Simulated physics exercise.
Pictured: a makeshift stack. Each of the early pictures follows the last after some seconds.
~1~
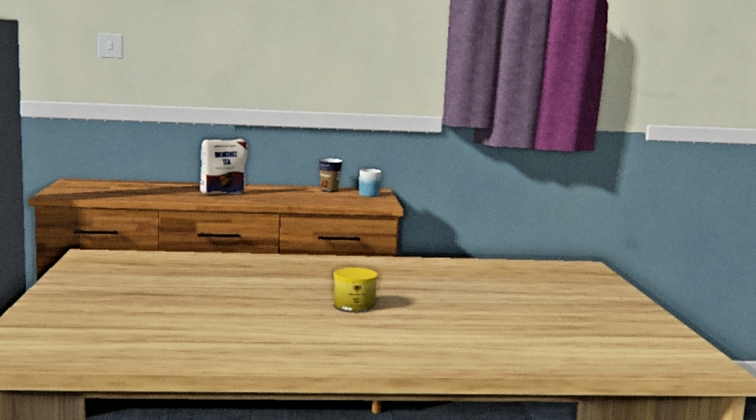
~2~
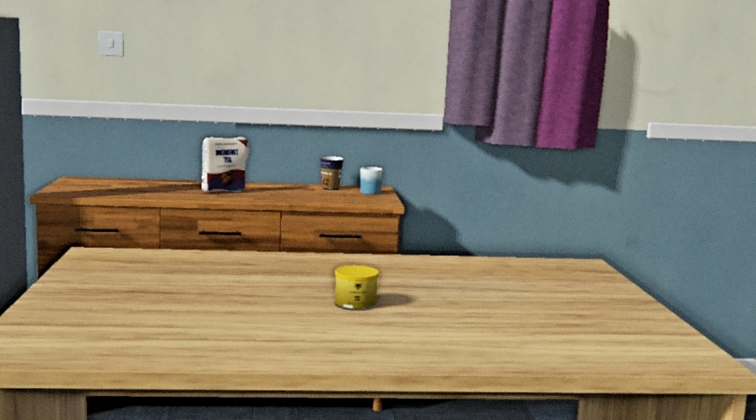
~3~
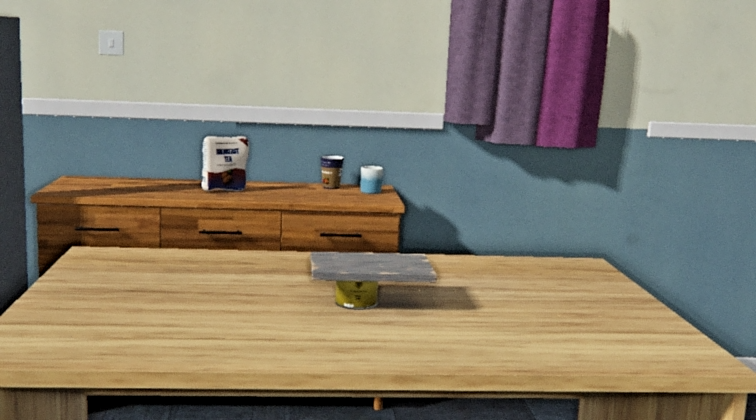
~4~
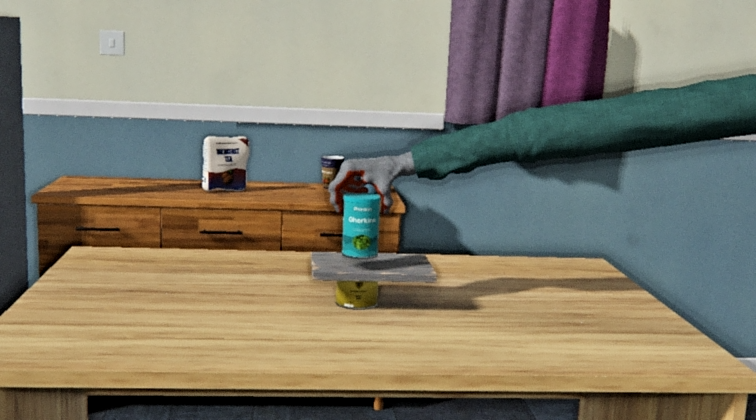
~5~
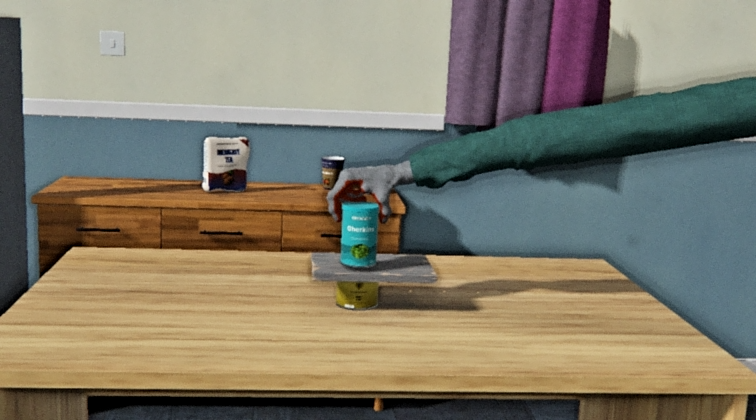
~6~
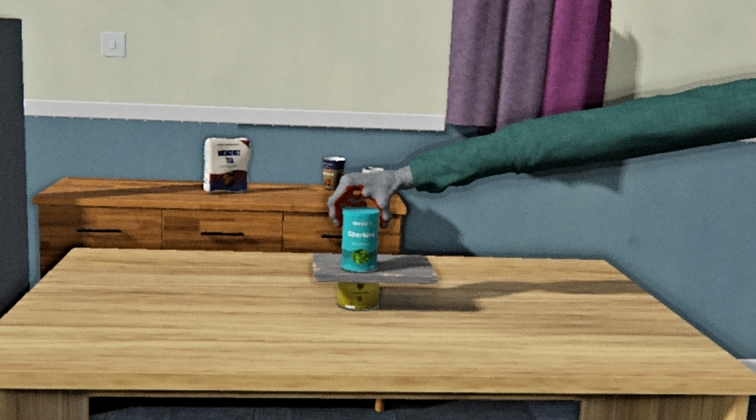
In a room with a blue and cream wall, a still camera looks slightly down on a light wooden table. A yellow tub sits near its middle, with a white pouch, a dark-lidded jar and a pale blue cup on a brown dresser behind and purple curtains above. A flat grey slab appears on the tub, then a green-sleeved arm from the right lowers a turquoise tin onto it, still holding it.
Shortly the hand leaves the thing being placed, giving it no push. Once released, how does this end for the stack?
It will support the load.
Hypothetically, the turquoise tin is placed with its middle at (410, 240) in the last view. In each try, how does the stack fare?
Result: The stack tips over.
Then, 0.20 s later than the last frame, all is still.
Then, 0.50 s later than the last frame, turquoise tin resting near (360, 240).
When it is over, all 3 as before. End places, in pixels of the last picture, turquoise tin near (360, 240). The stack holds.
